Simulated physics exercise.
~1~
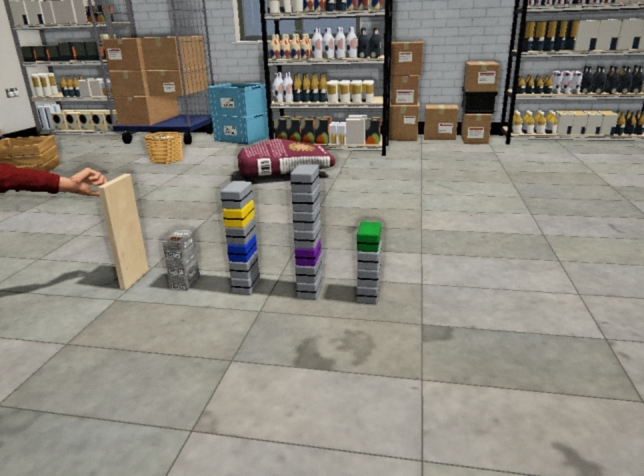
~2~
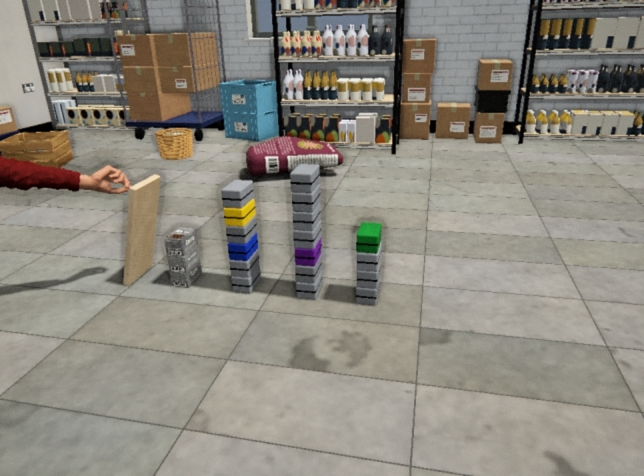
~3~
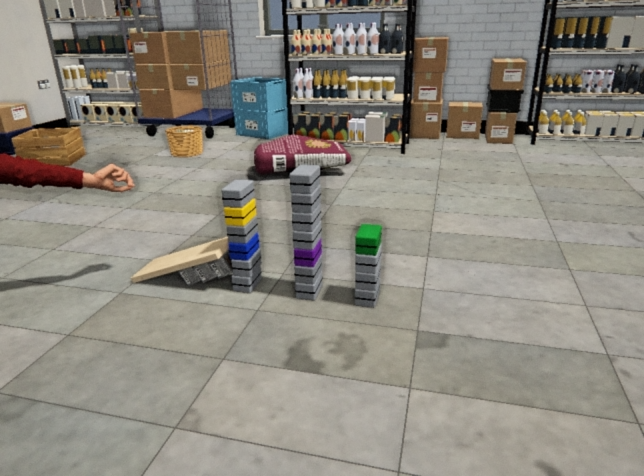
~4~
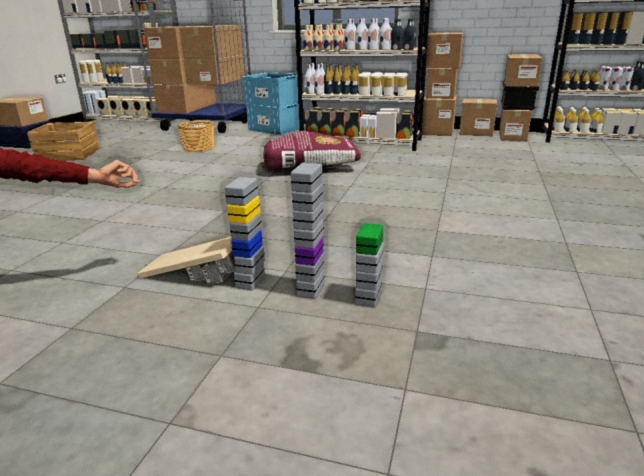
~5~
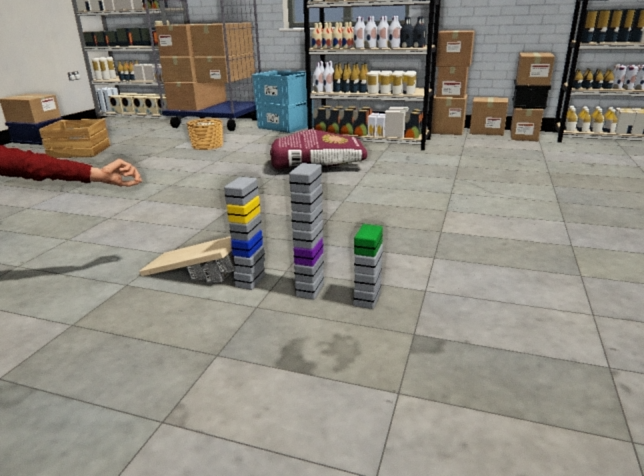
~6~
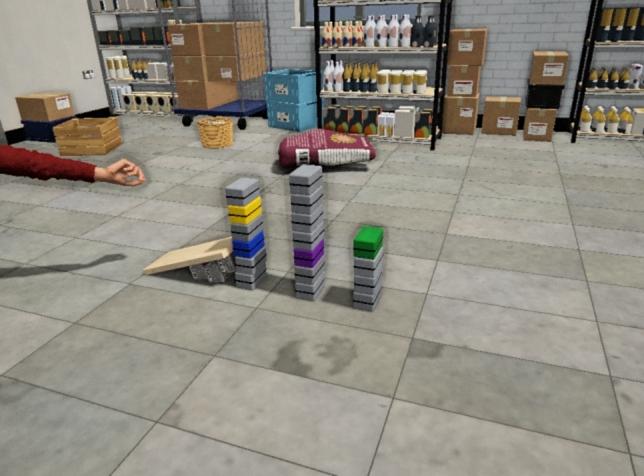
In a storeroom, a hand tips a board onto a short stack, toppling it against taller stacks that stay standing.
